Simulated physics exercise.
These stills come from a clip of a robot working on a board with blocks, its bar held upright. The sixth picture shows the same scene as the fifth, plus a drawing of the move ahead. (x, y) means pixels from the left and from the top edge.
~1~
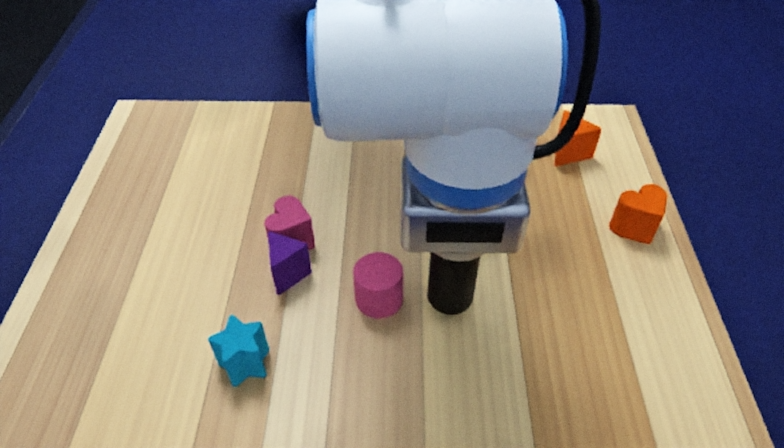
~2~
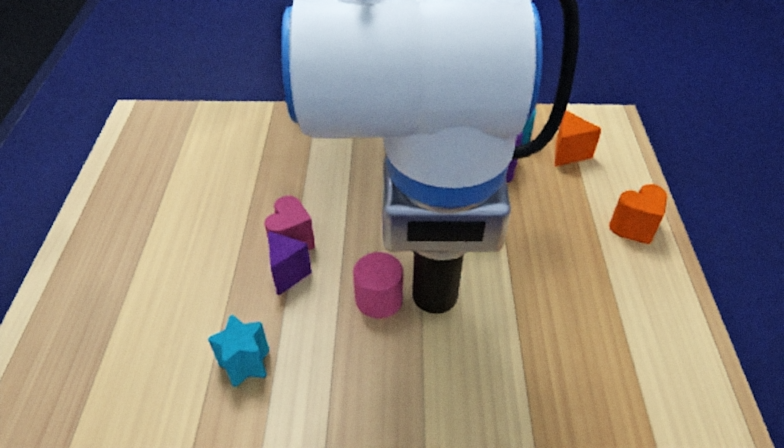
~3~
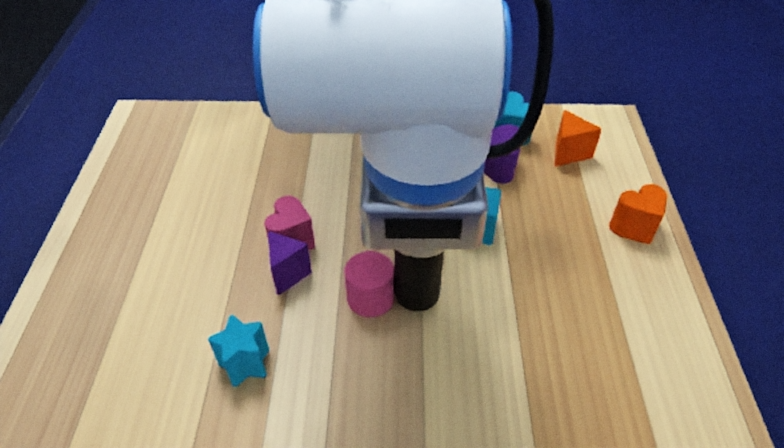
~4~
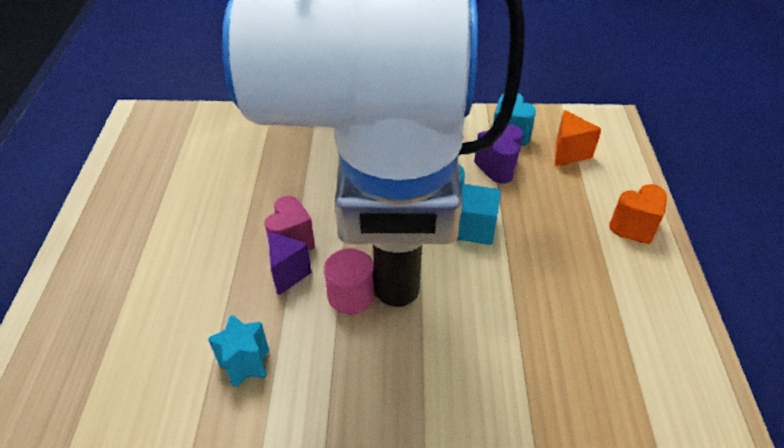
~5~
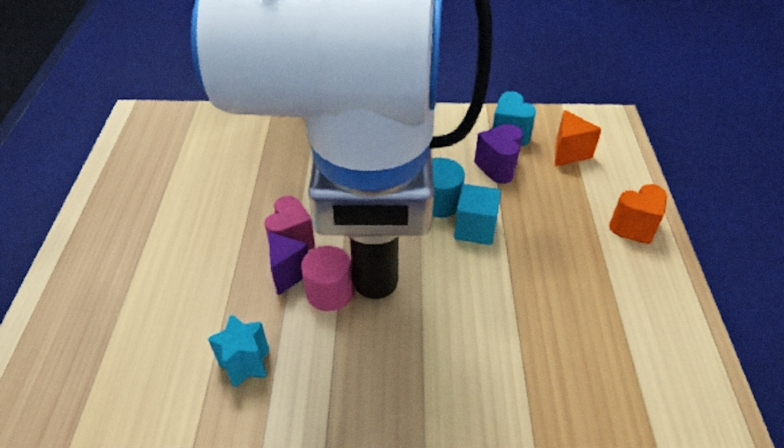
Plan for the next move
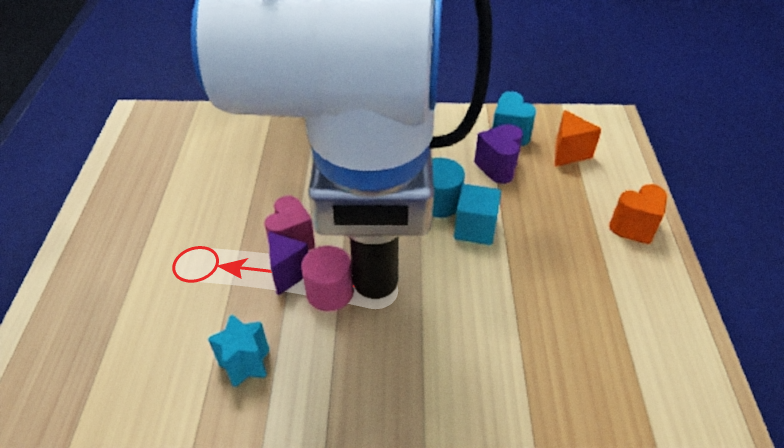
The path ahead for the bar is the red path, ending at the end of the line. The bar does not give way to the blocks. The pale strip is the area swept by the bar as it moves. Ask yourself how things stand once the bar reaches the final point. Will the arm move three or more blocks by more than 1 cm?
I'd say no.
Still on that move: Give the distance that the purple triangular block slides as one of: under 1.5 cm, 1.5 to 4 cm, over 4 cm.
The purple triangular block ends up quite far away, over 4 cm.
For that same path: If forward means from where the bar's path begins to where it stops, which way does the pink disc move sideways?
Over to the left.
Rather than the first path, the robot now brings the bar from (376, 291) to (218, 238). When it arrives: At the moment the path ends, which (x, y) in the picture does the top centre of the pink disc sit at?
Its top middle: (262, 268).
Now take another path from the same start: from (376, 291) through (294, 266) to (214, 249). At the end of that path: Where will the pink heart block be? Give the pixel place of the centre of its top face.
When the path ends, it will be at (271, 201).
Path on the board, from (376, 291) through (286, 273) to (196, 264).
On the path given first. One third of the way, bar (314, 269); purple triangular block (261, 240), turned 15° clockwise; pink disc (267, 270).
Two thirds of the way, bar (253, 260); purple triangular block (204, 234); pink heart block (282, 211), turned 25° clockwise; pink disc (231, 278).
At the end, bar (192, 254); turquoise star block in place; purple triangular block (148, 234), turned 40° anticlockwise; pink heart block (282, 211), turned 25° clockwise; pink disc (231, 278).
